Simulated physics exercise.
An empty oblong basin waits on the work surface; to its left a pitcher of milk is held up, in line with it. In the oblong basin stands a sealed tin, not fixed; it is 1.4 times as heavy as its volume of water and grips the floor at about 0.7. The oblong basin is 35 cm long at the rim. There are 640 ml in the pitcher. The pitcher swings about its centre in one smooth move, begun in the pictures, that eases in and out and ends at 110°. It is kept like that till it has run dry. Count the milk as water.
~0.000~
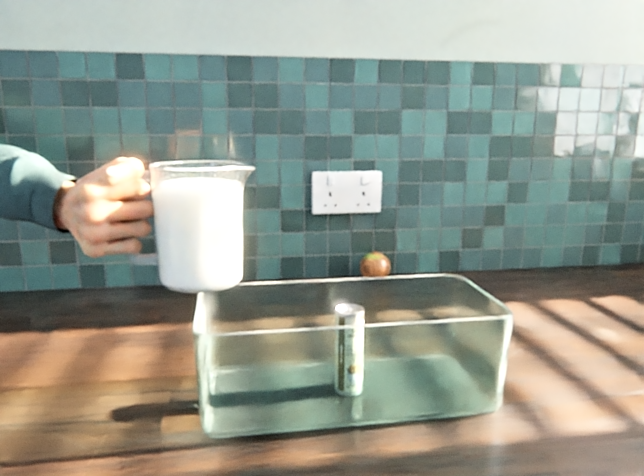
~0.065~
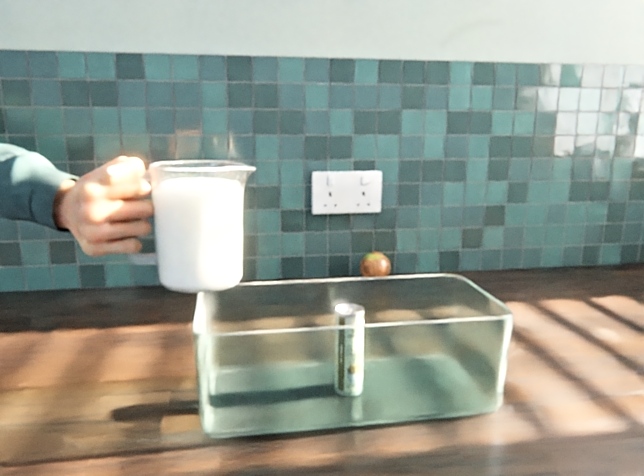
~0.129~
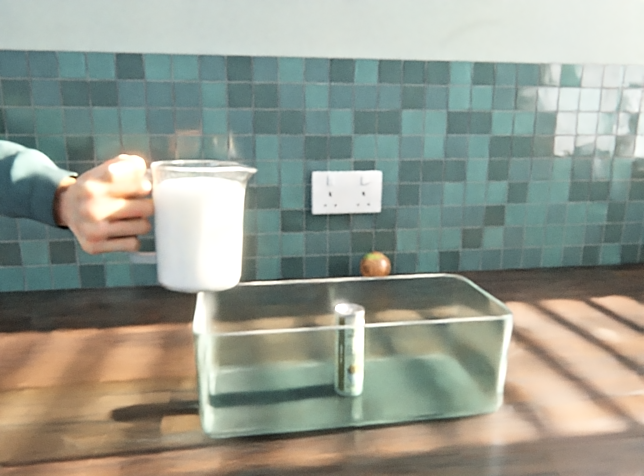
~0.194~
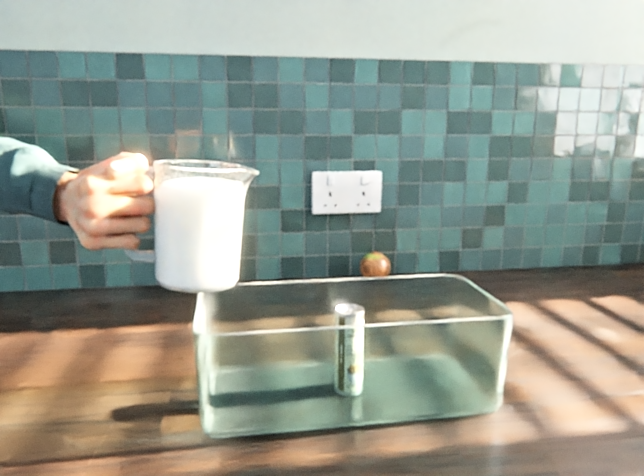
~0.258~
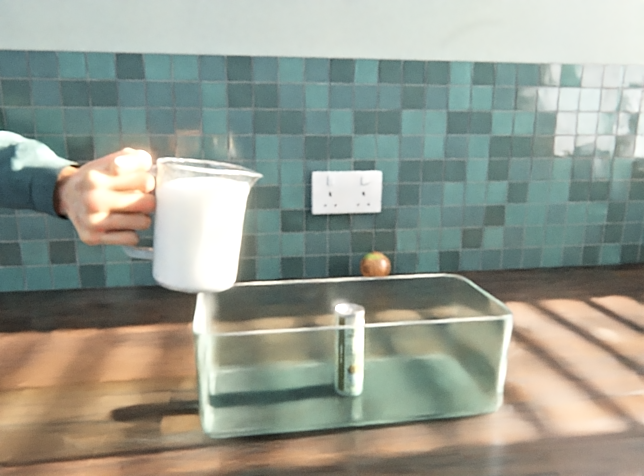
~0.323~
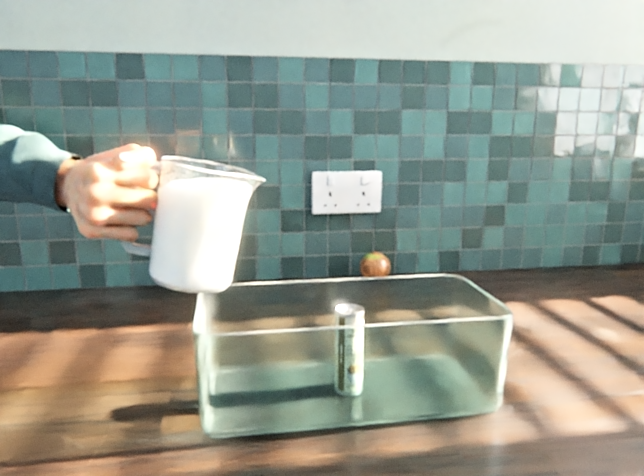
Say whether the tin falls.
The tin keeps standing.
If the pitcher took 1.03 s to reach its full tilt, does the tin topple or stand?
The tin stays up.
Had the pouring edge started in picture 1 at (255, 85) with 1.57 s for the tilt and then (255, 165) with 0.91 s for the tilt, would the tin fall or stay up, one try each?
First it goes over; then it remains upright.
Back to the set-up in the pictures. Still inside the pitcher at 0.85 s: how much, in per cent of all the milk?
Near 84 in a hundred.
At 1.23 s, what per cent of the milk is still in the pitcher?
Some 32 per cent.
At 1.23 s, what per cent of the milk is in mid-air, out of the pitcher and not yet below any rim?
Near 12 in a hundred.
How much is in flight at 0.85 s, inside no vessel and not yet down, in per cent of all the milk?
Near 10 in a hundred.
Then, 0.85 s in, the tilt is 62° and 84 per cent is still to pour; the tin stands where it began.
Then, 1.23 s in, the tilt is 98° and 32 per cent is still to pour; the tin stands where it began.
Then, 1.63 s in, the tilt is 110° and 1 per cent is still to pour; the tin stands where it began.
Then, 2.07 s in, the tilt is 110° and 0 per cent is still to pour; the tin stands where it began.
Finally, the tin stands where it began.
